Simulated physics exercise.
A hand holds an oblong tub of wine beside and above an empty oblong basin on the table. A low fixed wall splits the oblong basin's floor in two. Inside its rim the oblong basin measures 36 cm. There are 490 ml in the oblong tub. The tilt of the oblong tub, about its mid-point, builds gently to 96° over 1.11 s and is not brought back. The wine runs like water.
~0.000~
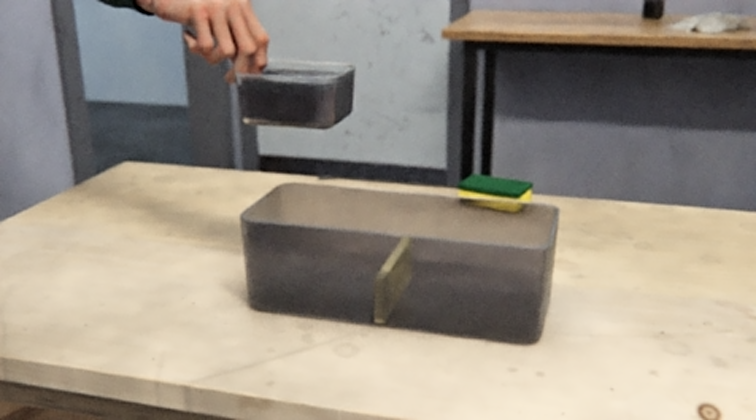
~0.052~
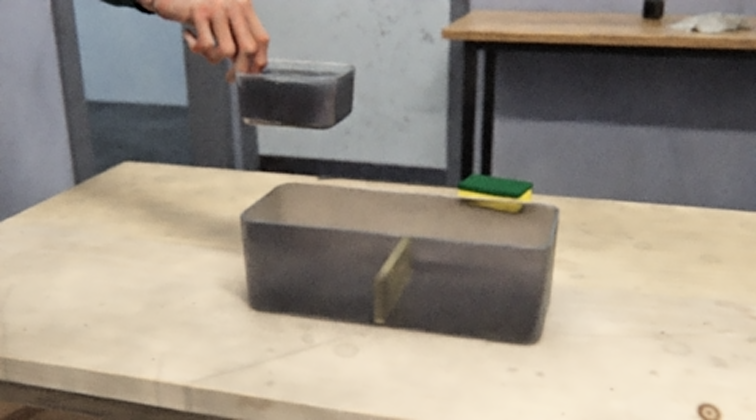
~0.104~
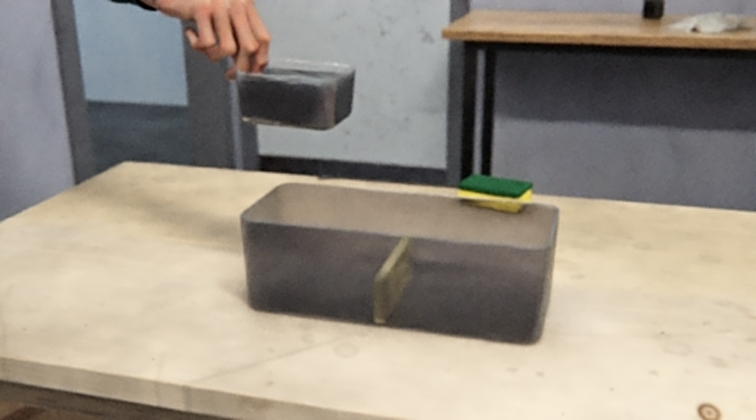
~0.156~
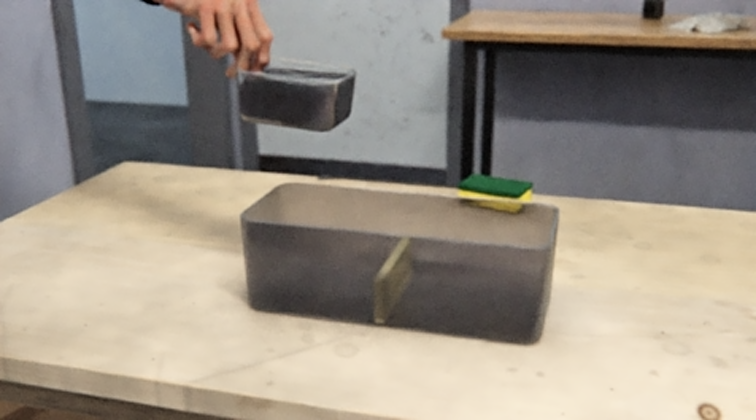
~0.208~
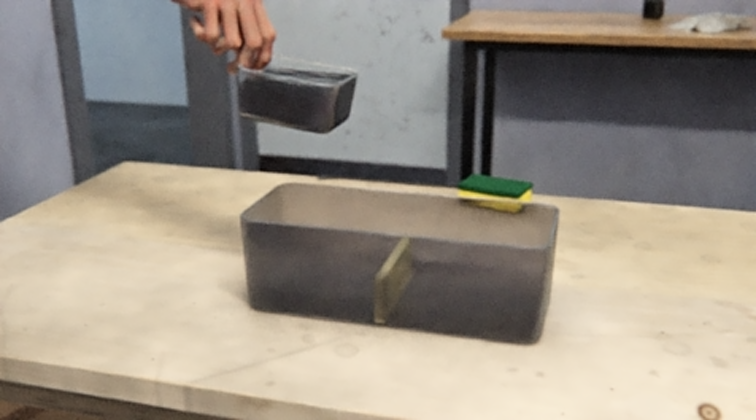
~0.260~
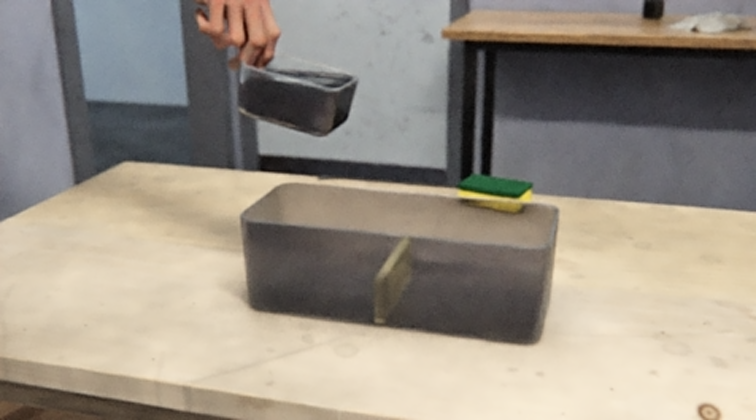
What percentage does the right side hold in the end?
About 65 per cent.
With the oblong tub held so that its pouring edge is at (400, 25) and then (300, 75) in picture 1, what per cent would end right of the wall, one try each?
First 95, then 0 per cent.
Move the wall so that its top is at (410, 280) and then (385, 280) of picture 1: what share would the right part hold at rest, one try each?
In turn about 50 and 70 per cent.
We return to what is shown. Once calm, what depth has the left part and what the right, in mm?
Left about 8 mm, right about 12 mm.
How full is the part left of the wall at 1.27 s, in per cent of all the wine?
Near 32 in a hundred.
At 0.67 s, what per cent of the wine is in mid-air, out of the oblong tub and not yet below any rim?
Some 36 per cent.
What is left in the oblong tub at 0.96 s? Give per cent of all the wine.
About 10 per cent.
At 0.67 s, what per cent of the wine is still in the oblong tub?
Near 44 in a hundred.
After 0.67 s the tilt is 63° and 44 per cent is still to pour, 5 is left of the wall and 15 right of it.
After 0.96 s the tilt is 92° and 9 per cent is still to pour, 18 is left of the wall and 65 right of it.
After 1.27 s the tilt is 96° and 1 per cent is still to pour, 32 is left of the wall and 65 right of it.
After 1.61 s the tilt is 96° and 0 per cent is still to pour, 34 is left of the wall and 65 right of it.
In the end 34 per cent lies left of the wall, 65 right of it and 1 outside.
